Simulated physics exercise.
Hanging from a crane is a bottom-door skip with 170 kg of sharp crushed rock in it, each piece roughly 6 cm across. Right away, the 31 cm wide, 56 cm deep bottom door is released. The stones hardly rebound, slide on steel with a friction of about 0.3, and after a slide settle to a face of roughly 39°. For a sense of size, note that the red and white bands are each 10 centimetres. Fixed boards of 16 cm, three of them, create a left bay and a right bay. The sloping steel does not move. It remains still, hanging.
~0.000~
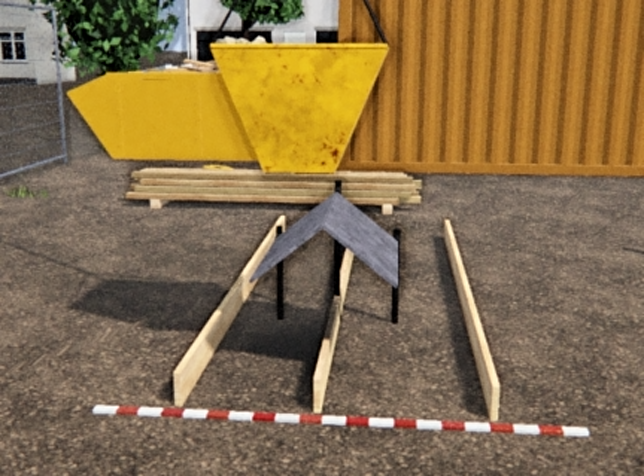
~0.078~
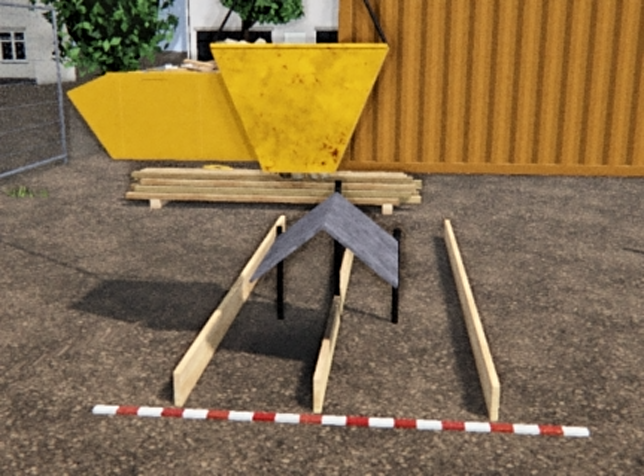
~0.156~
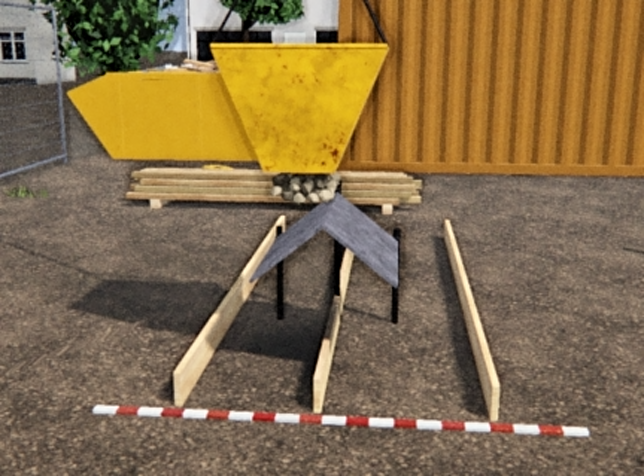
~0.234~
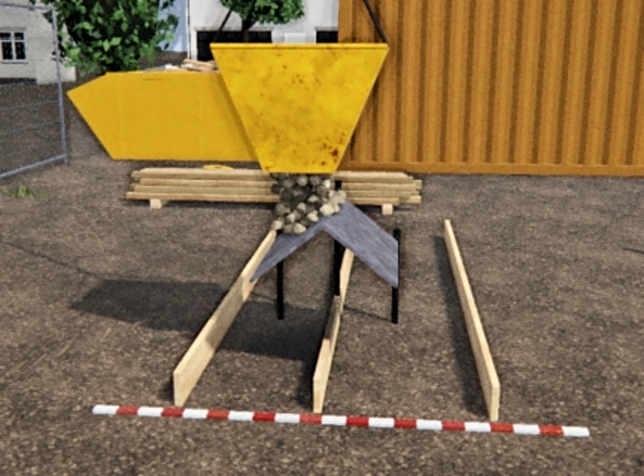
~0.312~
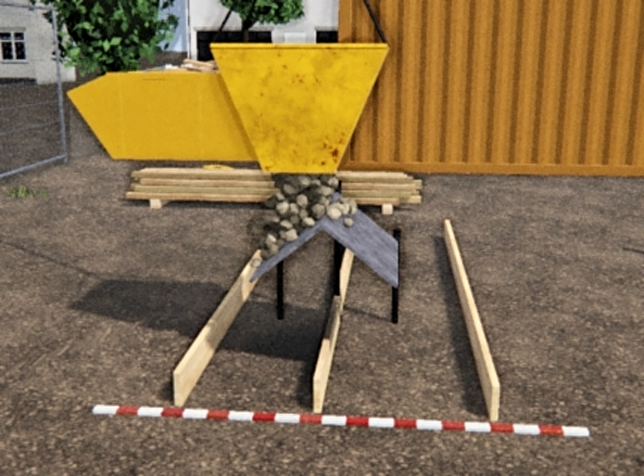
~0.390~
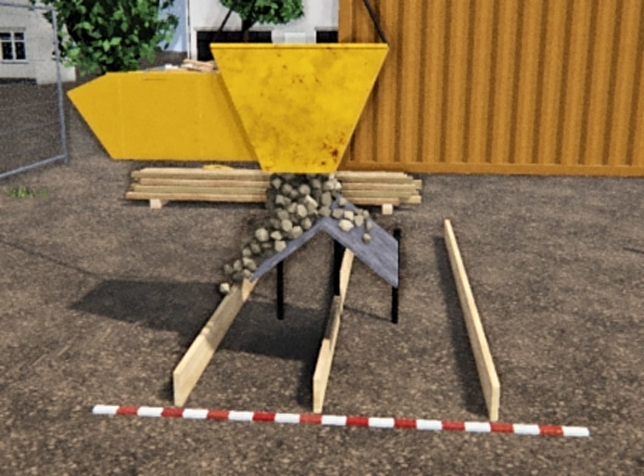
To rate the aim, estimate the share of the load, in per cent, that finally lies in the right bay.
Roughly 7 per cent finally lies in the right bay.
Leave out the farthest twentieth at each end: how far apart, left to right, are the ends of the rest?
Around 180 centimetres.
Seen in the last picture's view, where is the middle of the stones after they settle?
I'd say close to pixel (203, 342).
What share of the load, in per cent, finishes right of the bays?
About 0 percent.
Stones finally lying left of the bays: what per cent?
Share: About 50 %.
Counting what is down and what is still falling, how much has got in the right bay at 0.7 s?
Share: Around 0 %.
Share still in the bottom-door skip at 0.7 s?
Roughly 15 per cent is still inside.
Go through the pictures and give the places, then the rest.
In the first frame, the outlet is at (299, 161); nothing has dropped yet.
In the second frame, the outlet is at (299, 161); 5 % is out.
In the third frame, outlet at (299, 161), the stream shows down to (316, 191); 89 % still inside.
In the fourth frame, outlet at (299, 161), the stream shows down to (295, 221); 80 % still inside.
In the fifth frame, outlet at (299, 161), the stream shows down to (267, 246); 70 % still inside.
In the sixth frame, outlet at (299, 161), the stream shows down to (235, 277); 57 % still inside.
After 0.7 s, 16 % in the bottom-door skip, 39 % on the steel, 11 % falling or lying left of the bays, 33 % falling or lying in the left bay, 1 % falling or lying in the right bay; the stones farthest right are at (441, 308).
After 1.1 s, 0 % in the bottom-door skip, 9 % on the steel, 39 % falling or lying left of the bays, 46 % falling or lying in the left bay, 6 % falling or lying in the right bay; the stones farthest right are at (467, 340).
After 1.7 s, 0 % in the bottom-door skip, 52 % falling or lying left of the bays, 41 % falling or lying in the left bay, 7 % falling or lying in the right bay; the stones farthest right are at (469, 348).
After 2.6 s, 0 % in the bottom-door skip, 52 % falling or lying left of the bays, 41 % falling or lying in the left bay, 7 % falling or lying in the right bay; the stones farthest right are at (468, 346).
After 4.5 s, 0 % in the bottom-door skip, 52 % left of the bays, 41 % in the left bay, 7 % in the right bay; the stones farthest right are at (468, 346).
